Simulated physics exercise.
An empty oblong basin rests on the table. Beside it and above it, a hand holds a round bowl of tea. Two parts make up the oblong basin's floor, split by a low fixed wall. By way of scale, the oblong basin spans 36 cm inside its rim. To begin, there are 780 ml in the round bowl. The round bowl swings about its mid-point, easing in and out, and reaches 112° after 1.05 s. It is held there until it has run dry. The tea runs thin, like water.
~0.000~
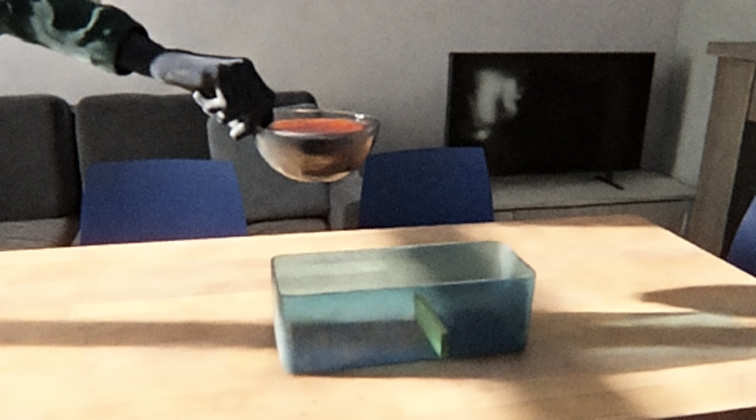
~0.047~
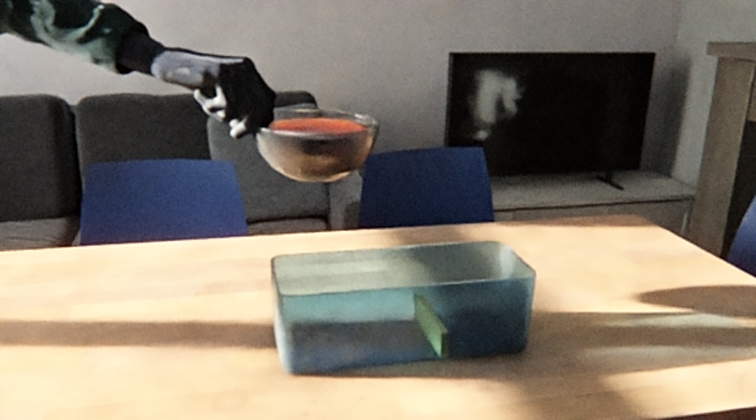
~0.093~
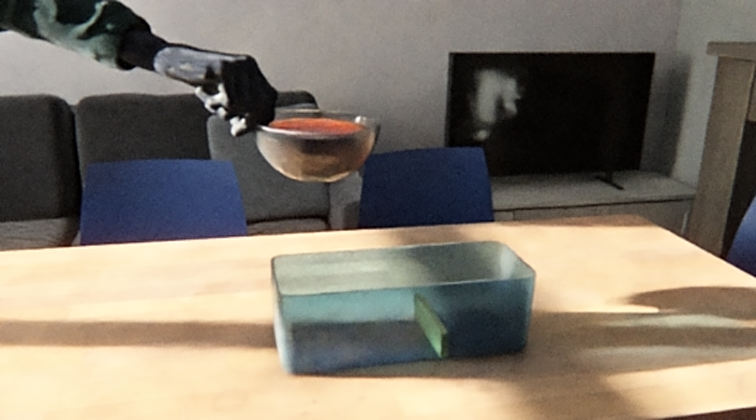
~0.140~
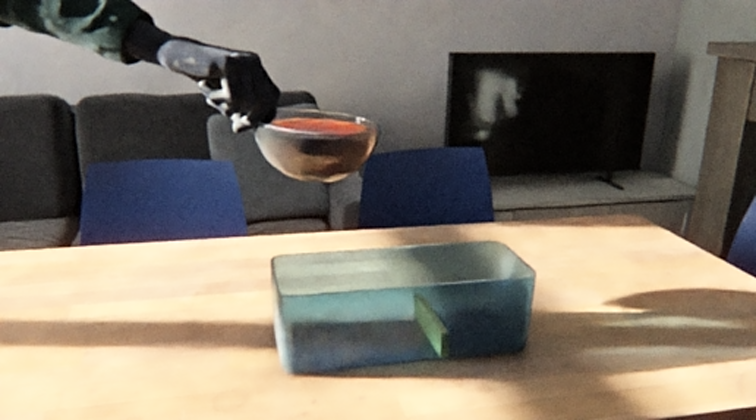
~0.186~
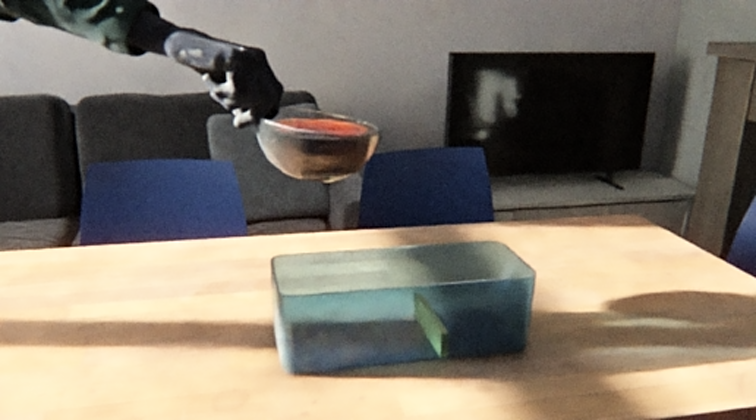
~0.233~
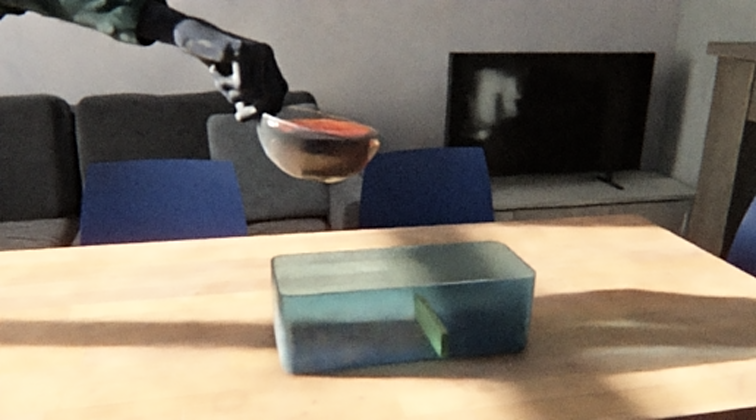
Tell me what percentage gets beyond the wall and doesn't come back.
Around 38 % gets beyond the wall and stays.
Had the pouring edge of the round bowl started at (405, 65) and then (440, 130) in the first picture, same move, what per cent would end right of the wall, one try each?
In turn about 65 and 70 per cent.
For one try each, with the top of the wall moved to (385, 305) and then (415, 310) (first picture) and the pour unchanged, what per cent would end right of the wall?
85 in a hundred, followed by 60 in a hundred.
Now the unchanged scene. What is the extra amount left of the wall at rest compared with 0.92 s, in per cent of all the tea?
Close to 0% of the whole.
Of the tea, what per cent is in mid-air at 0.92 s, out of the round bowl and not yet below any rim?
Some 4 % is up in the air.
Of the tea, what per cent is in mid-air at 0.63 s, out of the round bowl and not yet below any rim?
Near 48 per cent of it all.
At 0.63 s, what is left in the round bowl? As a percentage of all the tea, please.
I reckon about 28 in a hundred is still held.
Then, 0.63 s in, the tilt is 73° and 28 per cent is still to pour, 11 is left of the wall and 14 right of it.
Then, 0.92 s in, the tilt is 108° and 0 per cent is still to pour, 58 is left of the wall and 37 right of it.
Then, 1.22 s in, the tilt is 112° and 0 per cent is still to pour, 59 is left of the wall and 38 right of it.
Then, 1.55 s in, the tilt is 112° and 0 per cent is still to pour, 59 is left of the wall and 38 right of it.
Finally, 59 per cent lies left of the wall, 38 right of it and 4 outside.
